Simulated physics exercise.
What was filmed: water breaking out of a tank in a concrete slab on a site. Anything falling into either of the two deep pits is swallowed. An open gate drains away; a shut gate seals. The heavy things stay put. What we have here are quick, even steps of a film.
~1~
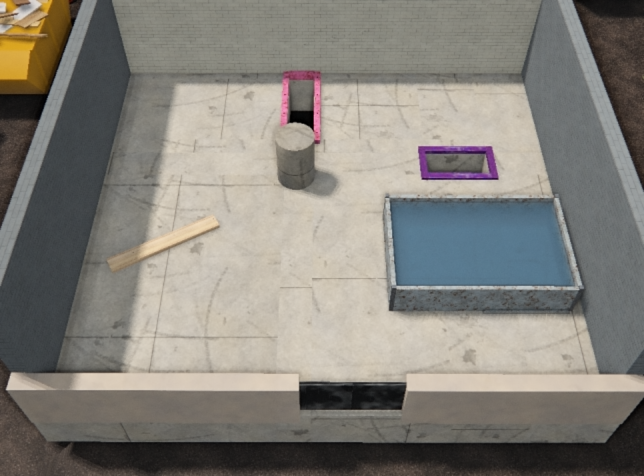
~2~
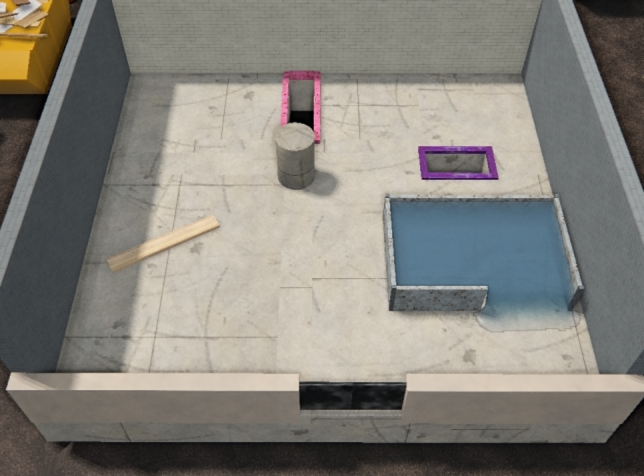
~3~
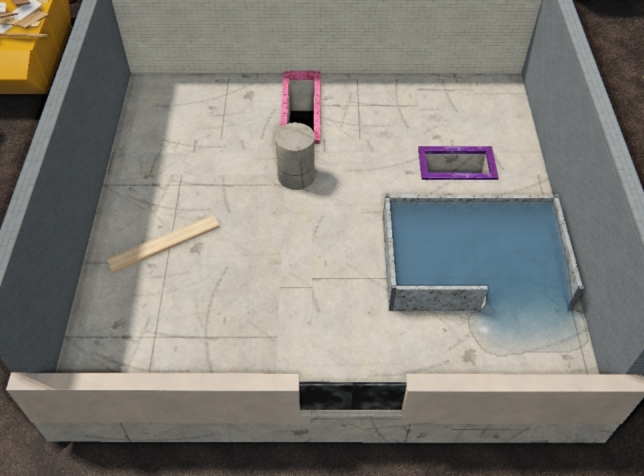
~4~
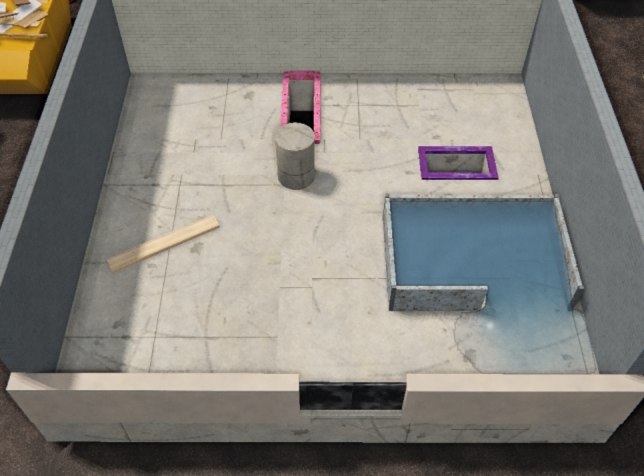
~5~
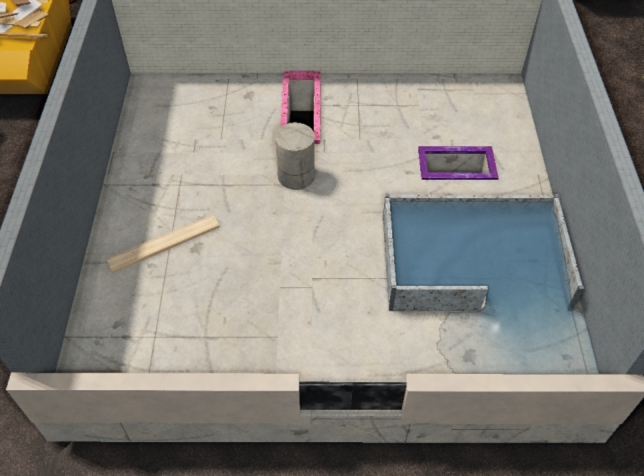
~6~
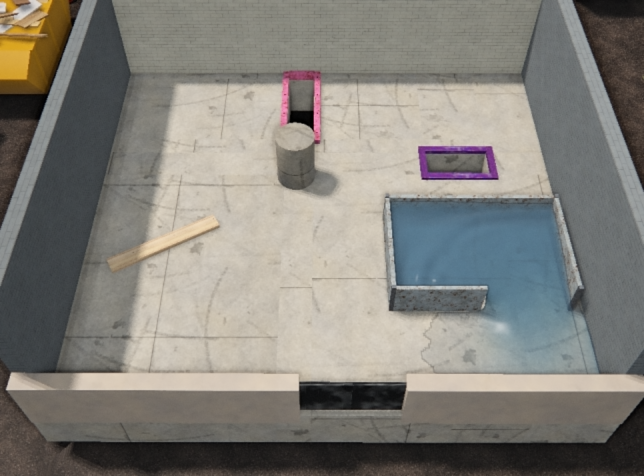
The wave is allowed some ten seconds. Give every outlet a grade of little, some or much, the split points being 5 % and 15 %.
Grades: Gate - little; pink pit - little; purple pit - little.
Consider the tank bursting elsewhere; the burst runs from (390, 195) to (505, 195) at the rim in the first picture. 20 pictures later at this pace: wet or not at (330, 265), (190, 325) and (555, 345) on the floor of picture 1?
The first would be still unwetted, the second still unwetted and the third still unwetted.
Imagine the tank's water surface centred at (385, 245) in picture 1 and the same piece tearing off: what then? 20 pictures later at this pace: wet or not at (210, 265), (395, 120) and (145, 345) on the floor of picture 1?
In sequence: Inundated, next unflooded, then inundated.
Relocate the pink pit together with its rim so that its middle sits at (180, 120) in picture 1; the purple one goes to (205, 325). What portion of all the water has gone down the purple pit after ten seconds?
Note: Purple pit, 14 percent.
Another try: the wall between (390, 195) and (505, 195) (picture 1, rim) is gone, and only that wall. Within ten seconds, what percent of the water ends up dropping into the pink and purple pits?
In percent: Pink 6, purple 30.
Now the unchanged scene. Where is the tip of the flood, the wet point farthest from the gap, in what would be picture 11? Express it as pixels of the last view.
(373, 399).
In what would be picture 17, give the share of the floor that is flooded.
Some 15 in a hundred.
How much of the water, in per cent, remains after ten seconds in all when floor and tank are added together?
About 100 per cent.
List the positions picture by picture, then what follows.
In the first picture, the tank at (478, 243) is whole and still.
In the second picture, the front is at (574, 321), out from the gap at (527, 301).
In the third picture, water pours out at (526, 302) and has run to (585, 331).
In the fourth picture, water pours out at (526, 303) and has run to (593, 364).
In the fifth picture, water pours out at (526, 303) and has run to a hidden place.
In the sixth picture, water pours out at (526, 303) and has run to a hidden place.
A moment on, water covers 5 % of the floor; the gate 0 %, the pink pit 0 %, the purple pit 0 %.
Next, water covers 15 % of the floor; the gate 0 %, the pink pit 0 %, the purple pit 0 %.
Then, water covers 30 % of the floor; the gate 0 %, the pink pit 0 %, the purple pit 0 %.
Later, water covers 50 % of the floor; the gate 0 %, the pink pit 0 %, the purple pit 0 %.
In the end, water covers 70 % of the floor; the gate 0 %, the pink pit 0 %, the purple pit 0 %.
